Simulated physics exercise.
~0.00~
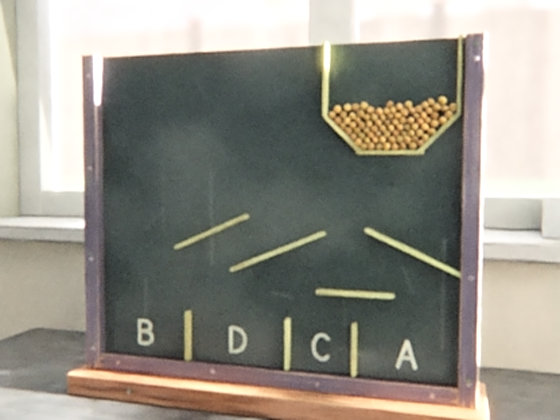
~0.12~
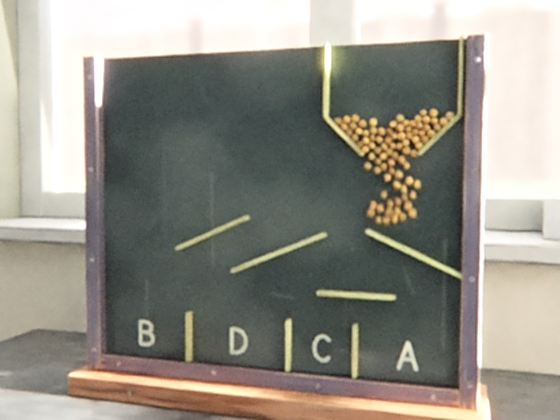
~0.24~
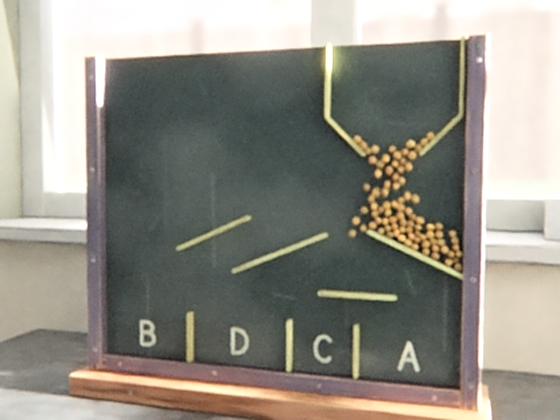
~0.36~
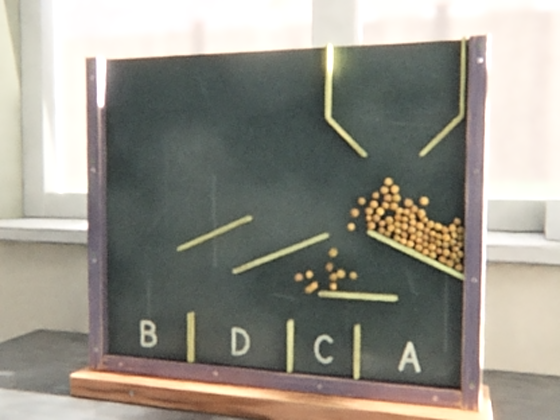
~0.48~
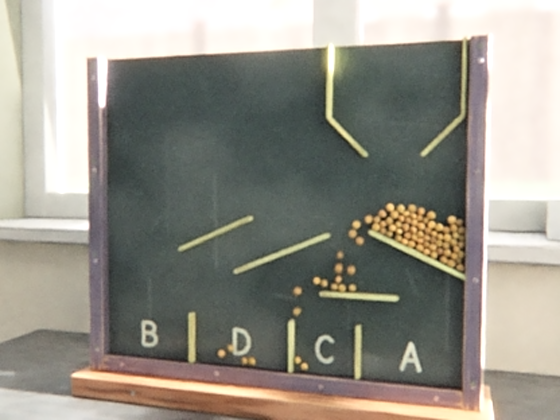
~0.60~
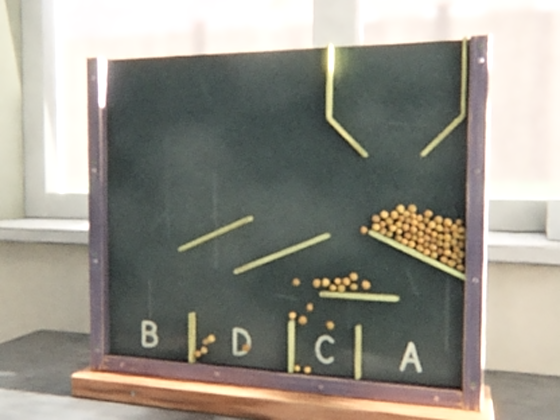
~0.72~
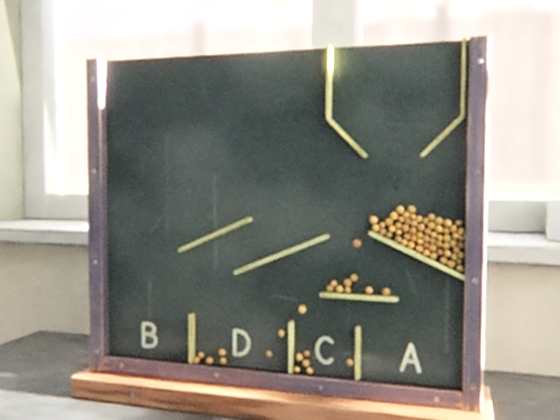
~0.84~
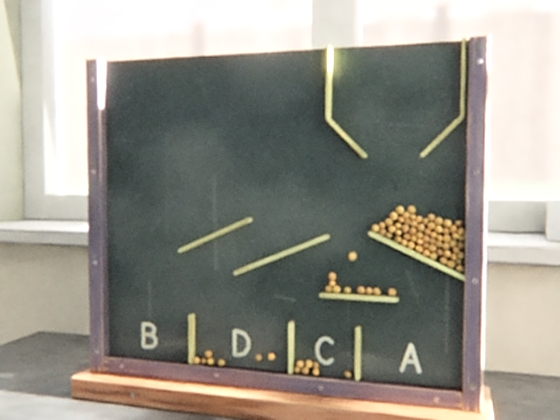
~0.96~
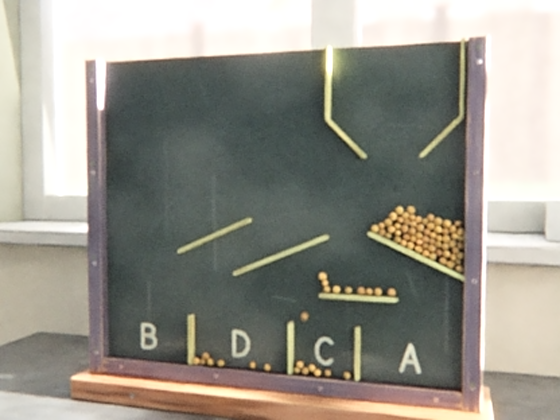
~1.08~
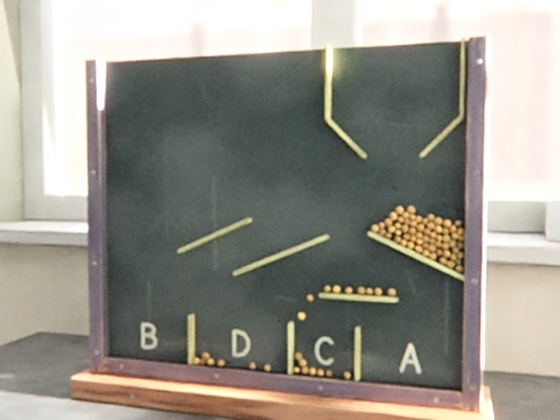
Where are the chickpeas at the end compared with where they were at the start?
They start together in the hopper at the upper right. By the end they are lower down, mostly heaped on the right-hand sloping ledge, with some on the small ledge below and a few in bins D and C.
